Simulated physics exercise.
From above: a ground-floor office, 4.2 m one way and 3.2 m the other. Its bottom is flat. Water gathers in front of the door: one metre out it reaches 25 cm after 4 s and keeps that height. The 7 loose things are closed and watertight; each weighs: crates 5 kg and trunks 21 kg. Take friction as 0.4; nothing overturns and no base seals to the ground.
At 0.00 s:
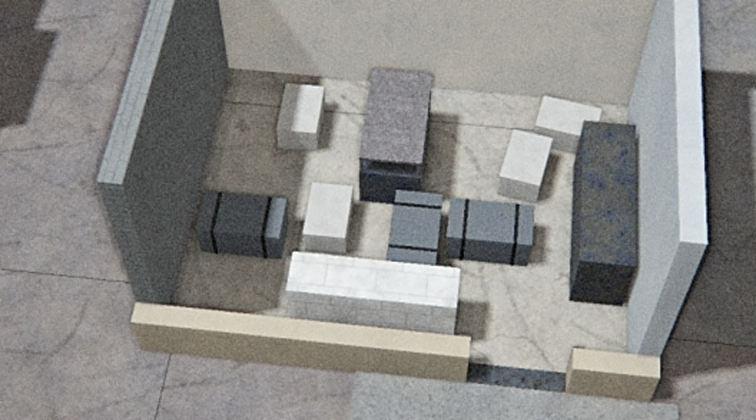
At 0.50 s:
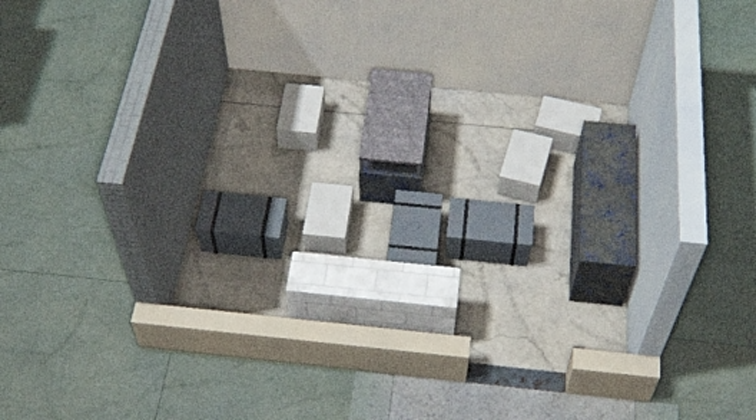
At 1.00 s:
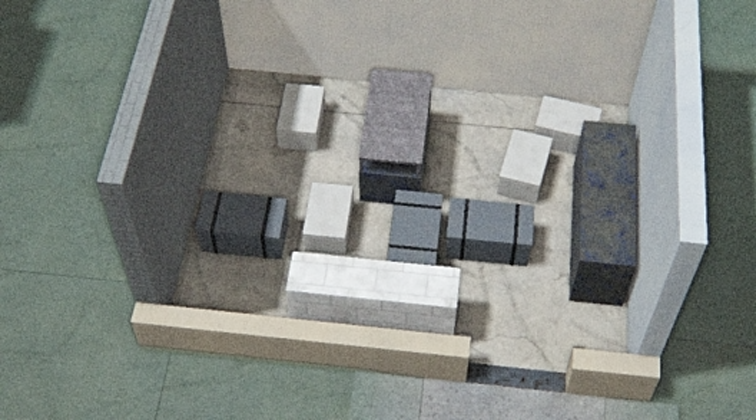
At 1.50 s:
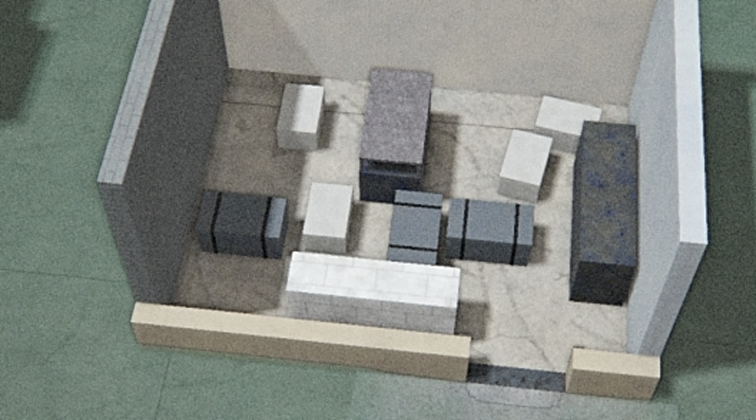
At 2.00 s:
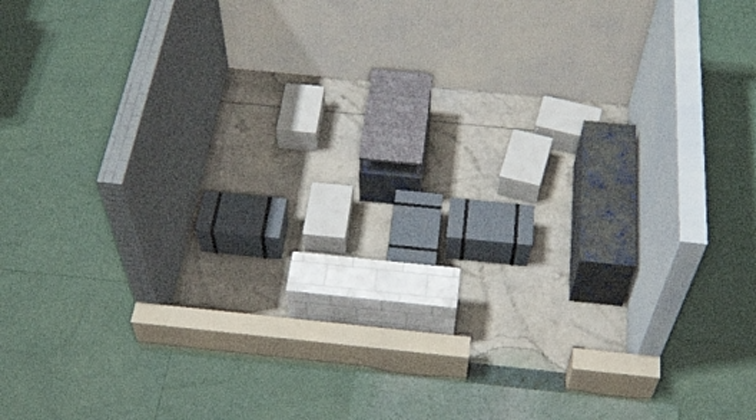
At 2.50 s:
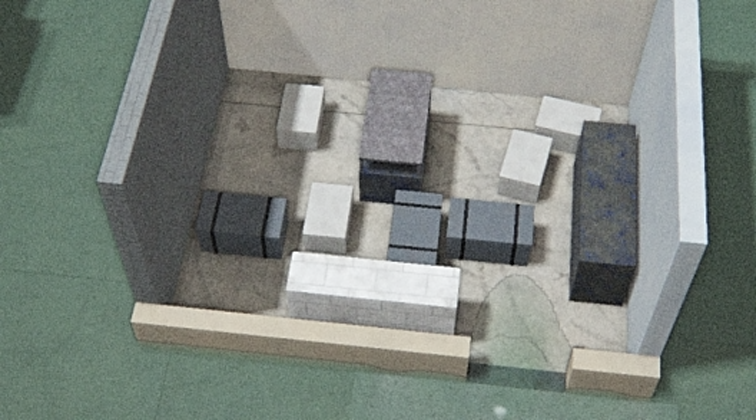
The video shows a roofless room from above, holding pale blocks and dark boxes that stay still, while greenish water covers the ground outside and then spreads through the gap in the front wall onto the floor just inside.
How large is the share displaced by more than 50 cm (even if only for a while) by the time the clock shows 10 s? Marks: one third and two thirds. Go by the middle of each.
Share: From one to two thirds.
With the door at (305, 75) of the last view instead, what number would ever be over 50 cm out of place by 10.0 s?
Then 5.
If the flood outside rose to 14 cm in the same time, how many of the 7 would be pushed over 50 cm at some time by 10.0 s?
In that case 2 of them.
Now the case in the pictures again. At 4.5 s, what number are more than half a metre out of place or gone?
I count 2.
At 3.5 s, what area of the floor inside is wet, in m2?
Some 2.0 m2.
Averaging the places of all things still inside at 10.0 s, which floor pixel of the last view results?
At about (381, 191).
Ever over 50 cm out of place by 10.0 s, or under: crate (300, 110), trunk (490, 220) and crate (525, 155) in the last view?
In turn: Past it, past it, more.
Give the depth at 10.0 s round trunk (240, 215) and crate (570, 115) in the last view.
Roughly 5 and 19 cm.
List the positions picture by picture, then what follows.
A crate at (526, 157) rests on the ground; a trunk at (491, 221) rests on the ground; 0.0 m2 under water; 0 of 7 have shifted, in the first frame.
A crate at (526, 157) rests on the ground; a trunk at (491, 221), on the bottom; water covers 0.0 m2; 0 of 7 have shifted, in the second frame.
A crate at (526, 157), on the bottom; a trunk at (491, 221), on the bottom; water covers 0.0 m2; 0 of 7 have shifted, in the third frame.
A crate at (526, 157), on the bottom; a trunk at (491, 221), on the bottom; water covers 0.0 m2; 0 of 7 have shifted, in the fourth frame.
A crate at (526, 157) rests on the ground; a trunk at (491, 221) rests on the ground; water covers 0.1 m2; 0 of 7 have shifted, in the fifth frame.
A crate at (526, 157), on the bottom; a trunk at (491, 221), on the bottom; water covers 0.6 m2; 0 of 7 have shifted, in the sixth frame.
After 3.5 s 0 of 7 are over 50 cm from their spots; 0 afloat.
After 4.5 s 2 of 7 are over 50 cm from their spots; 0 afloat.
After 7.0 s 2 of 7 are over 50 cm from their spots; 3 afloat.
After 10.0 s 4 of 7 are over 50 cm from their spots, and 4 have been at some point; 5 afloat.
